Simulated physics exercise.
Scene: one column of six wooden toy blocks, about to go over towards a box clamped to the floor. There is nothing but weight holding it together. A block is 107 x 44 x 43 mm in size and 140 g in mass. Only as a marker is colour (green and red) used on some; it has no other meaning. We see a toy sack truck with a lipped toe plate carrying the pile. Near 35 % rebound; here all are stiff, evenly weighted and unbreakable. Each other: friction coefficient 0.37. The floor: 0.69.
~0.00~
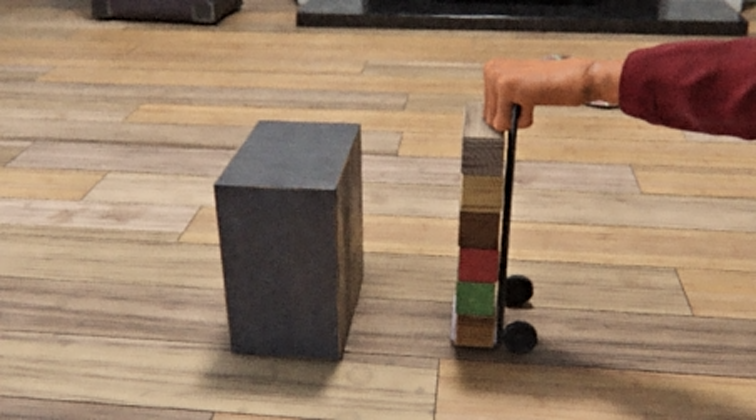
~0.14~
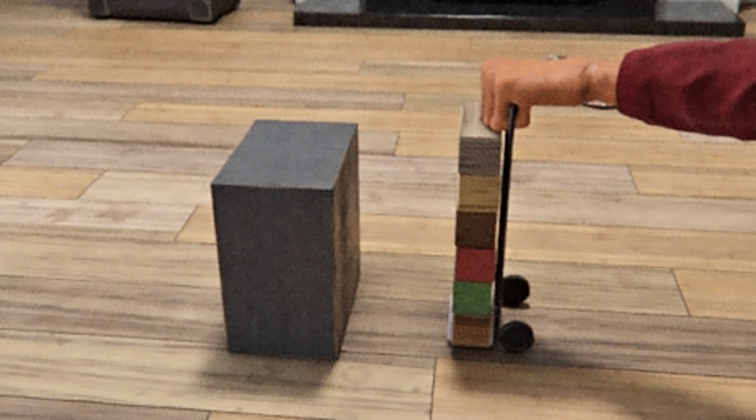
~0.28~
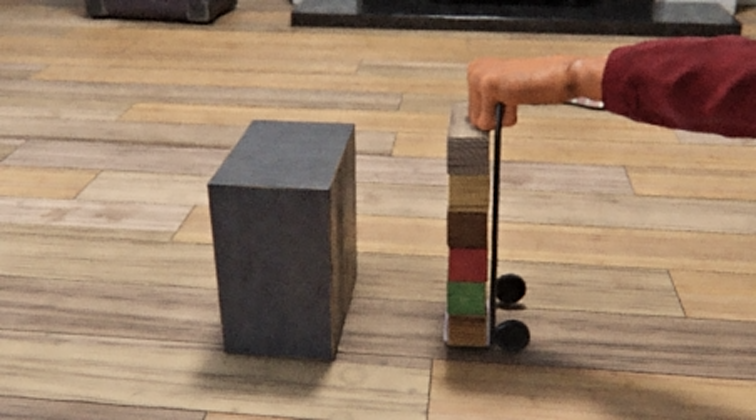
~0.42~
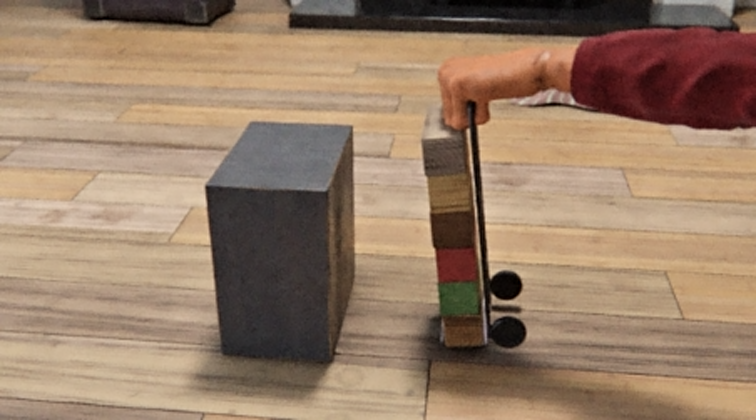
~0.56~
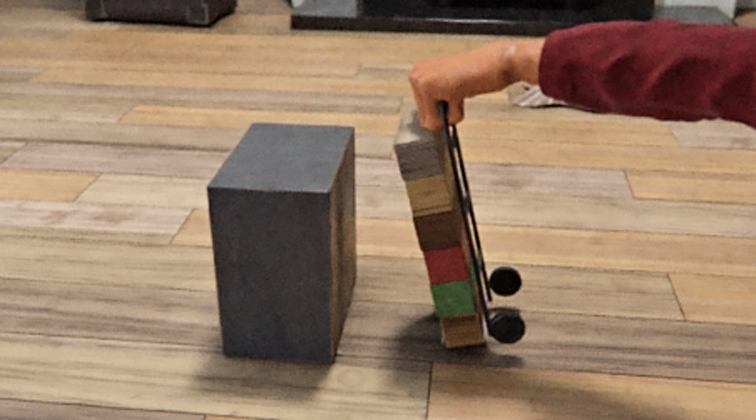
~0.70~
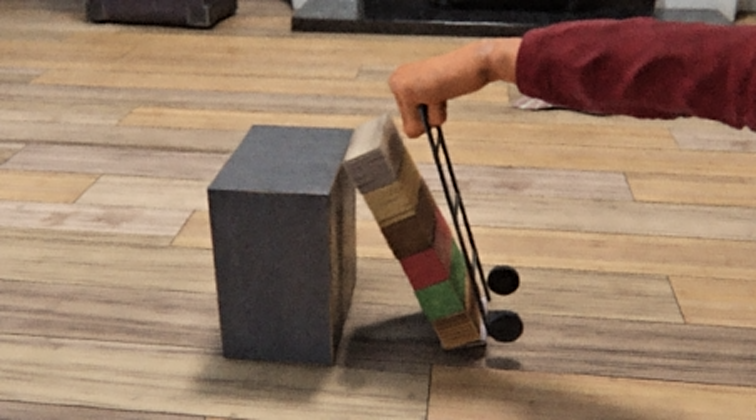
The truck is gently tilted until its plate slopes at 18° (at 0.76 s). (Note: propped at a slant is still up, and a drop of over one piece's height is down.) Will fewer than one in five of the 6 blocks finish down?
Yes.
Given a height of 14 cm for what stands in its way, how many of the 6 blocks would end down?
Result - 1.
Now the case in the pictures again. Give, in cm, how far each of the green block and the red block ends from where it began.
Well, the green finishes about 6 cm from where it began, while the red finishes about 8 cm from its start.
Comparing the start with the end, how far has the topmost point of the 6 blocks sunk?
Roughly 1 cm.
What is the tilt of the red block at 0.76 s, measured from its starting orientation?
Close to 40° of tilt compared with the start.
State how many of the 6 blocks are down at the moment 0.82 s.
By then, 0.
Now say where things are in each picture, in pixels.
In the first frame (pixels give the middle of a visible side), truck frame (512, 159) 0° forward; red block (479, 266); green block (475, 300); none has stirred.
In the second frame, truck frame (509, 159) 0° forward; red block (475, 266).
In the third frame, truck frame (498, 158) 2° forward; red block (468, 266) 4 mm from its place; movement in 4 of them.
In the fourth frame, truck frame (475, 156) 7° forward; red block (456, 265) 7° from how it stood; green block (458, 299) 7° from how it stood; steepest lean 8°, the block at (444, 157); movement in 6 of them.
In the fifth frame, truck frame (453, 155) 13° forward; red block (446, 266) 14° from how it stood; green block (452, 300) 14° from how it stood; steepest lean 14°, the block at (418, 159); movement in 6 of them.
In the sixth frame, truck frame (437, 157) 18° forward; red block (424, 271) 27° from how it stood; green block (439, 302) 27° from how it stood; steepest lean 27°, the block at (405, 238); movement in 6 of them.
After 0.76 s, none of the 6 blocks down, 6 disturbed; green block 35° from how it stood; red block 35° from how it stood.
After 0.82 s, none of the 6 blocks down, 6 disturbed; green block 33° from how it stood; red block 33° from how it stood.
In the end (1.8 s), none of the 6 blocks down, 6 disturbed; green block 35° from how it stood; red block 35° from how it stood, 15 mm lower. That is 0 per cent. From the last view, middles, green block near (424, 283), red block near (402, 257).
